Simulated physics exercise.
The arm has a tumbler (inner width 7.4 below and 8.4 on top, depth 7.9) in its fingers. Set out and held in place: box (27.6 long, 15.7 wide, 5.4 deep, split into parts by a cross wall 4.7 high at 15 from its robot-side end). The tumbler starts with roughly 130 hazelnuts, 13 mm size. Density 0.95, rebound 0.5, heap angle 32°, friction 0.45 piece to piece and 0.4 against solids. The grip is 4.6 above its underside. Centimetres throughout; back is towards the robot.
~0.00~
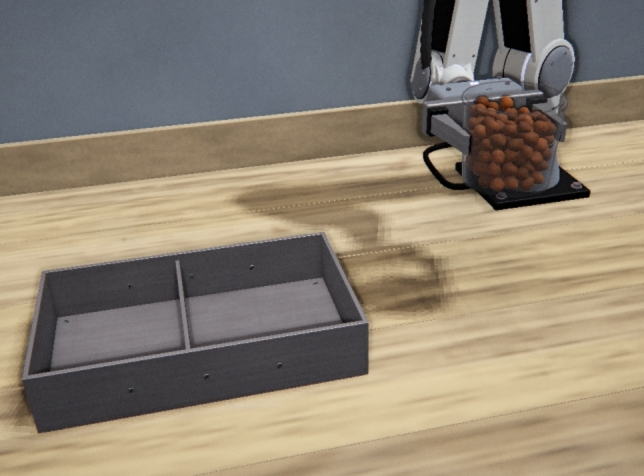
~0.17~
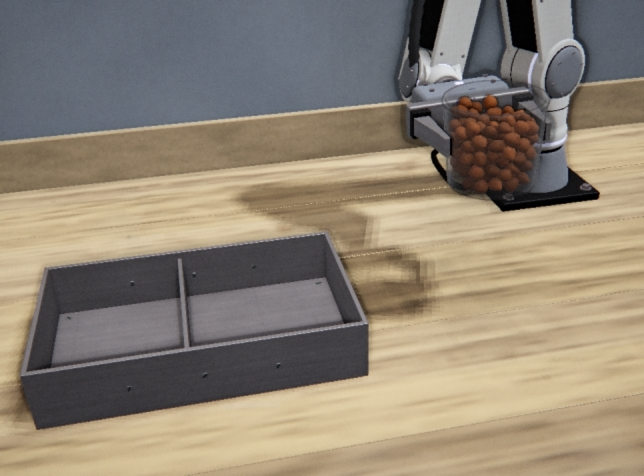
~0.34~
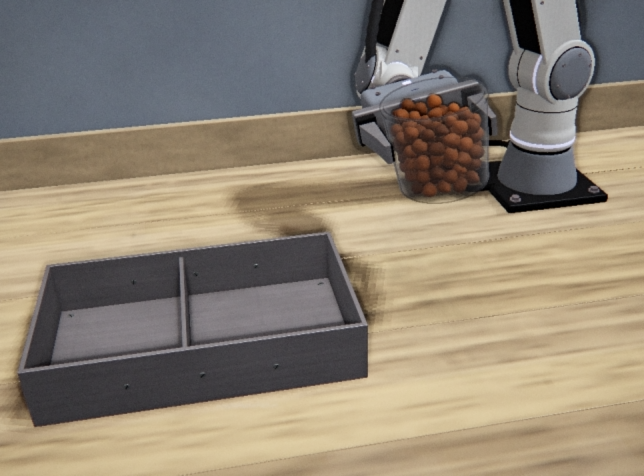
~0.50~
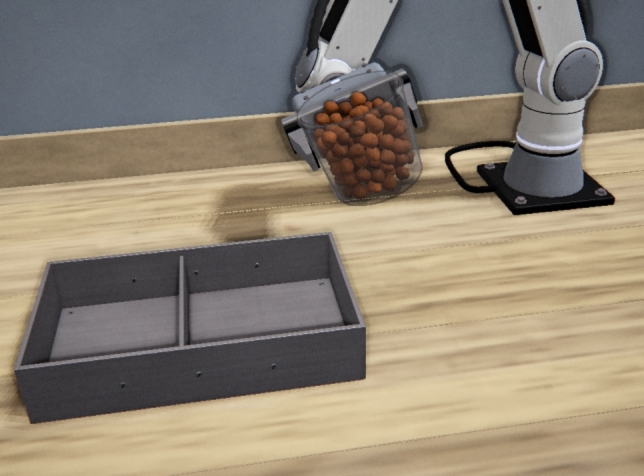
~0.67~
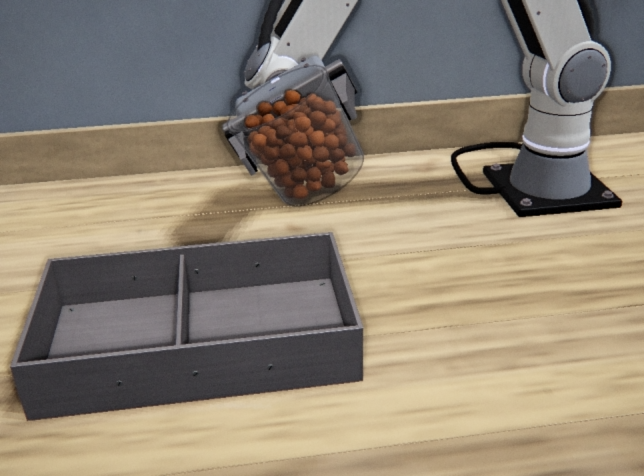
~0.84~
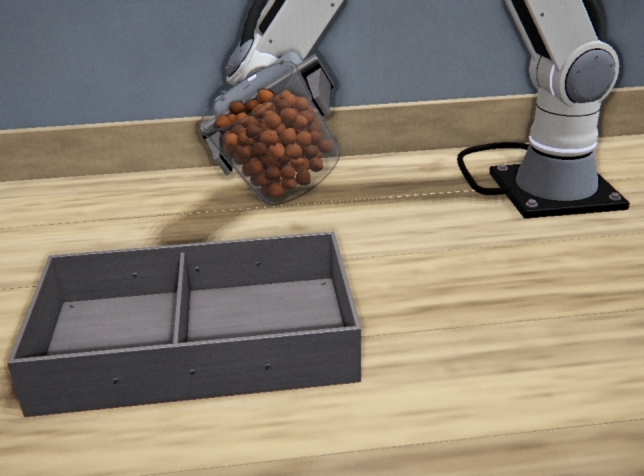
On a pale wooden surface by a blue-grey wall, a robot arm carries a clear container of round reddish-brown pieces leftward from beside its base, tilting it gradually, while a dark divided tray sits in the foreground.
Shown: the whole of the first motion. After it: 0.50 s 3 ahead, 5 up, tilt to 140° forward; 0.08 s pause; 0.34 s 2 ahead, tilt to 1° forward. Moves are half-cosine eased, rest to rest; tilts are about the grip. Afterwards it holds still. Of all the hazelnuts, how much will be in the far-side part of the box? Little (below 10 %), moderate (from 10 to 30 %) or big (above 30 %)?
Answer: Big; above 30 % of the hazelnuts finish in the far-side part of the box.
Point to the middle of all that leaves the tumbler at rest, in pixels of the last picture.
Around (194, 332).
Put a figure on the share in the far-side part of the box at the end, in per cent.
Some 45 per cent.
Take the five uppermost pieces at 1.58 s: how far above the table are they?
Roughly 6 cm.
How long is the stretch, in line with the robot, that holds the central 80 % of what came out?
About 24 cm.
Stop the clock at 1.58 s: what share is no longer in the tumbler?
Near 100 per cent so far.
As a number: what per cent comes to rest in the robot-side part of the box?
Roughly 55 per cent.
After 1.21 s, tilted 122° forward, highest piece 28 above the table; 132 in the tumbler, 2 in flight or on a rim.
After 1.58 s, tilted 80° forward, highest piece 10 above the table; 74 in the robot-side part, 58 in the far-side part, 2 in flight or on a rim.
After 1.96 s, level, highest piece 2 above the table; 73 in the robot-side part, 58 in the far-side part, 3 on the table or floor.
After 3.01 s, level, highest piece 2 above the table; 73 in the robot-side part, 58 in the far-side part, 3 on the table or floor.
At rest, 73 in the robot-side part, 58 in the far-side part, 3 on the table or floor. That is 43 % in the far-side part of the box.
